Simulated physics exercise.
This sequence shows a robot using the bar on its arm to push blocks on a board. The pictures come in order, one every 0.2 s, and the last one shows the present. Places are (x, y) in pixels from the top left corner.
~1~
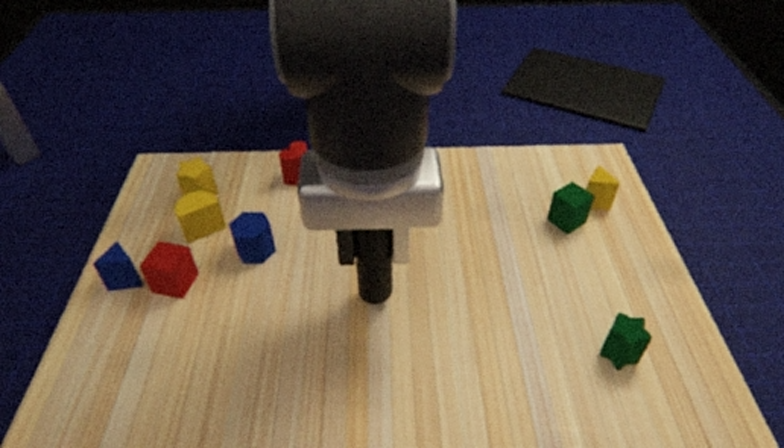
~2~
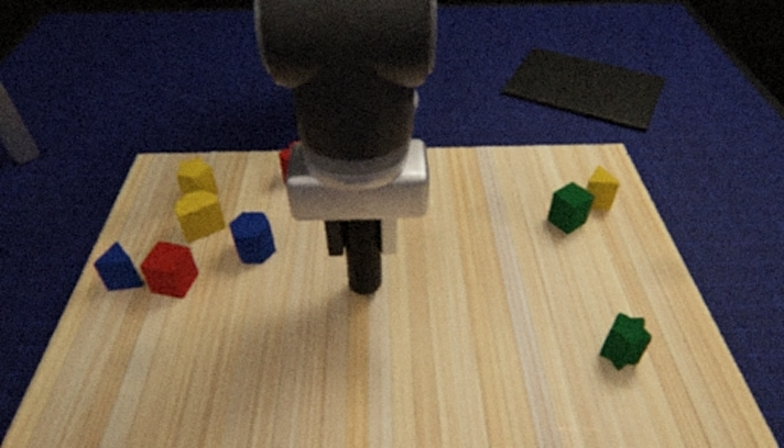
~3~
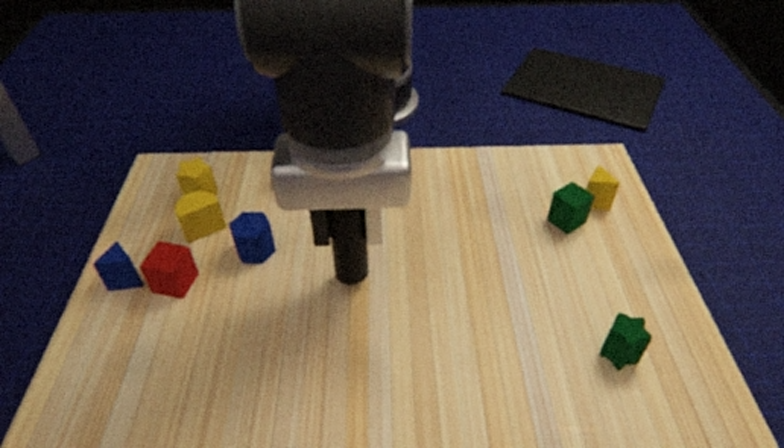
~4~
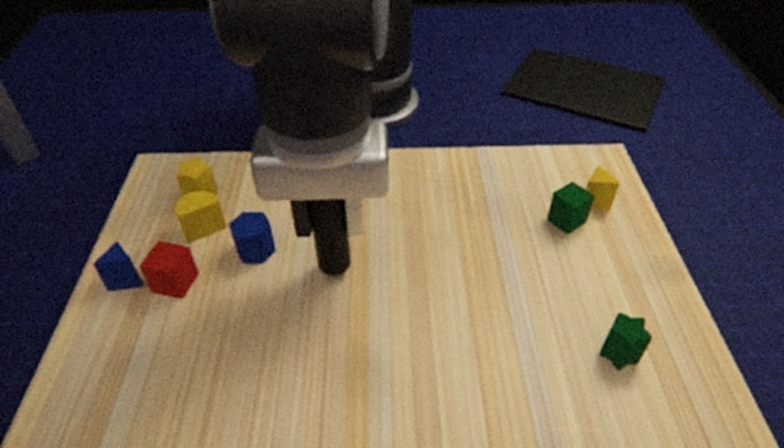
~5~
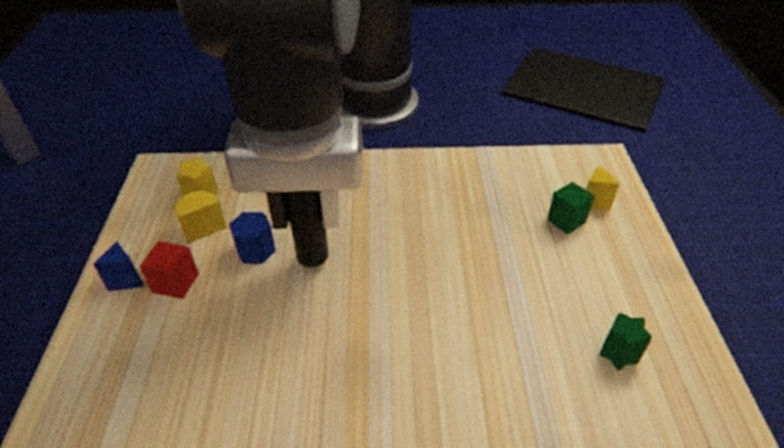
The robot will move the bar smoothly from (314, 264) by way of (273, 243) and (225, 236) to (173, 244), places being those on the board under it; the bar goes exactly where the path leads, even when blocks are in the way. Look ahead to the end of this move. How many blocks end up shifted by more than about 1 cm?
Once the path ends, three or more blocks will have shifted.
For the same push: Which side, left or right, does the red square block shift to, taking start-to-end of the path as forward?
Sideways, to the left.
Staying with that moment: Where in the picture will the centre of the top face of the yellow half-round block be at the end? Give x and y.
It will likely be found at (176, 195).
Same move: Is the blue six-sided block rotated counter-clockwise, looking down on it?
Final answer: Yes.
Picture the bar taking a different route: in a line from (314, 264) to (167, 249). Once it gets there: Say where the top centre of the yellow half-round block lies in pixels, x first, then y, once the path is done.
Around (165, 179).
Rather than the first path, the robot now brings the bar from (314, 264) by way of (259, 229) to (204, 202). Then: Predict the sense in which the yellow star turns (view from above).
From the top: Clockwise.
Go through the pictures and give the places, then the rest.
In the first frame, bar's lower end (375, 291); blue triangular block (113, 255); red square block (165, 256); yellow half-round block (195, 202); blue six-sided block (249, 224).
In the second frame, bar (365, 282); blocks still.
In the third frame, bar (352, 272); blocks still.
In the fourth frame, bar (334, 263); blocks still.
In the fifth frame, bar (313, 256); blue triangular block (113, 255); red square block (165, 256); yellow half-round block (195, 202); blue six-sided block (249, 224).
The first path, step by step. One third of the way, bar (271, 235); blue six-sided block (230, 222), turned 25° anticlockwise.
Two thirds of the way, bar (222, 228); yellow half-round block (193, 200); blue six-sided block (190, 230), turned 100° anticlockwise.
At the end, bar (170, 236); blue triangular block still; red square block (155, 270), turned 20° anticlockwise; yellow half-round block (176, 195), turned 15° clockwise; blue six-sided block (165, 241), turned 135° anticlockwise.
